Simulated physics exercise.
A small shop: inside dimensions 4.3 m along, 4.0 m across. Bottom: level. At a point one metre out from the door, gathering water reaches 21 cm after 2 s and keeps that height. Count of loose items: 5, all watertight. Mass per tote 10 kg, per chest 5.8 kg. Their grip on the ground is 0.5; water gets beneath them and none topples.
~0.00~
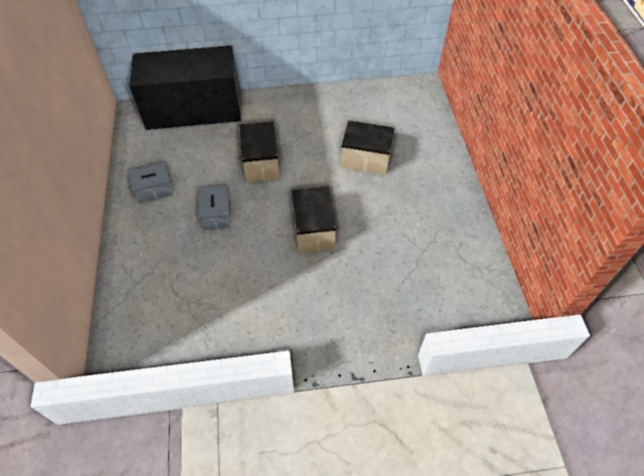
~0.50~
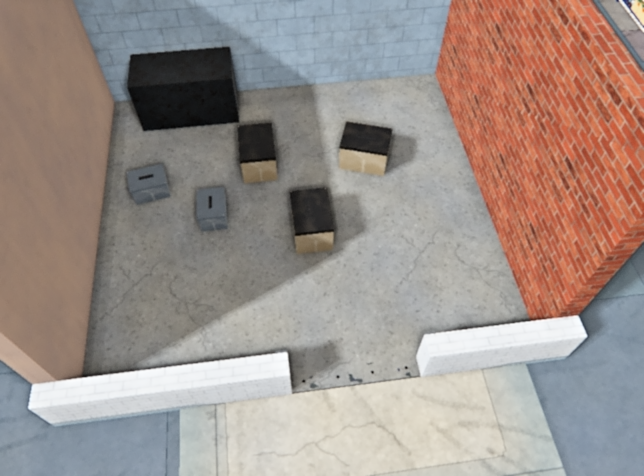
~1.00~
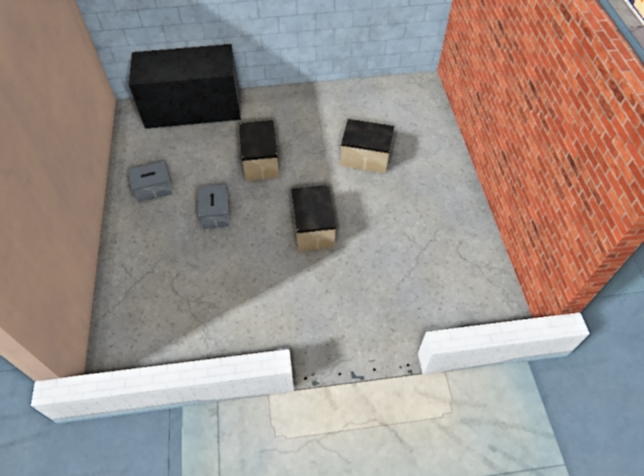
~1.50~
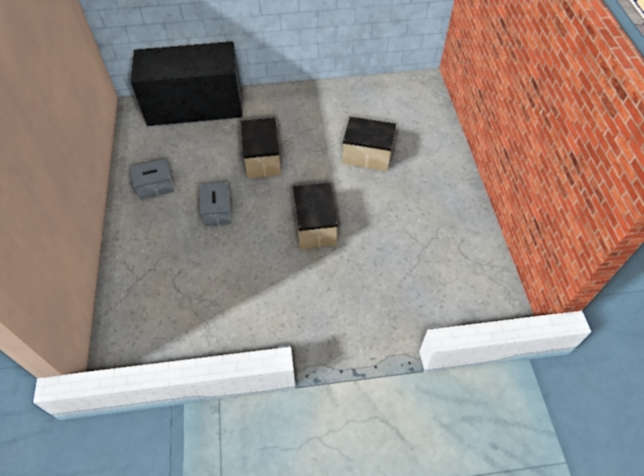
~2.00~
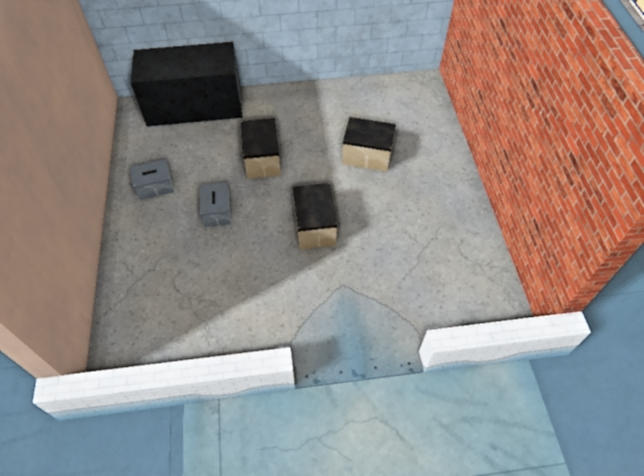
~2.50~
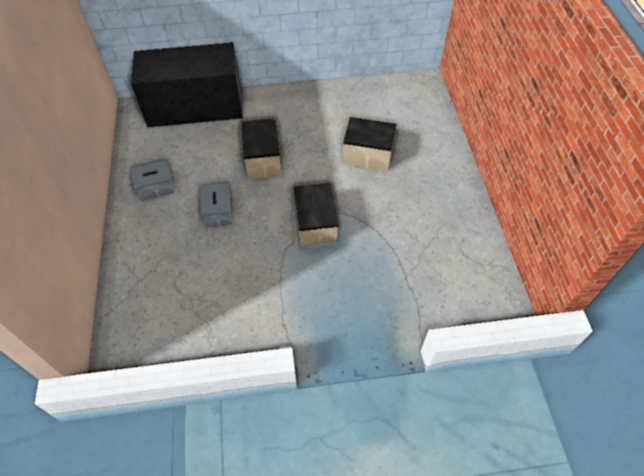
Water covering the pavement outside, then spreading through the gap in the low white wall across the floor towards unmoving boxes.
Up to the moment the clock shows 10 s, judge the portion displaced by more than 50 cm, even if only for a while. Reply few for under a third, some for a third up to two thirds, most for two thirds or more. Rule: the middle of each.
Some.
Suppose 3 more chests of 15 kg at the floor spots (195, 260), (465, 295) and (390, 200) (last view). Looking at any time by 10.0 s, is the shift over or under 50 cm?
Note: Item 1 below threshold; item 2 below threshold; item 3 above threshold.
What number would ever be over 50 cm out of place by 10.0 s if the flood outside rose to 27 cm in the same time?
Then 5 of them.
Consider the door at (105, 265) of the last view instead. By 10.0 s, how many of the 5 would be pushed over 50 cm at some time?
Then it comes to 3 of them.
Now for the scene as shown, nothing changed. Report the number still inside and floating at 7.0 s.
Then: 3.
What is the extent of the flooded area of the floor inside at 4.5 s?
Flooded: Near 13 m2.
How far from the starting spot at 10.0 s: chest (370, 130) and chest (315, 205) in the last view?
They sit 60 cm and 200 cm away, in the order given.
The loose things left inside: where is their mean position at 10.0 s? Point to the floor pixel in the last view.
They're centred close to (243, 157).
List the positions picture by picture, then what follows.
The first picture shows a chest at (313, 208) rests on the ground; a tote at (213, 201), on the bottom; 0.0 m2 under water; 0 of 5 have shifted.
The second picture shows a chest at (311, 210) rests on the ground; a tote at (211, 203), on the bottom; 0.0 m2 under water; 0 of 5 have shifted.
The third picture shows a chest at (313, 207), on the bottom; a tote at (212, 200) rests on the ground; water covers 0.0 m2; 0 of 5 have shifted.
The fourth picture shows a chest at (315, 205) rests on the ground; a tote at (214, 198), on the bottom; 0.0 m2 under water; 0 of 5 have shifted.
The fifth picture shows a chest at (314, 205), on the bottom; a tote at (214, 198) rests on the ground; 0.6 m2 under water; 0 of 5 have shifted.
The sixth picture shows a chest at (315, 205) rests on the ground; a tote at (215, 199), on the bottom; water covers 1.7 m2; 0 of 5 have shifted.
After 3.5 s 1 of 5 are over 50 cm from their spots; 0 afloat.
After 4.5 s 2 of 5 are over 50 cm from their spots; 0 afloat.
After 7.0 s 2 of 5 are over 50 cm from their spots; 3 afloat.
After 10.0 s 3 of 5 are over 50 cm from their spots, and 3 have been at some point; 4 afloat.
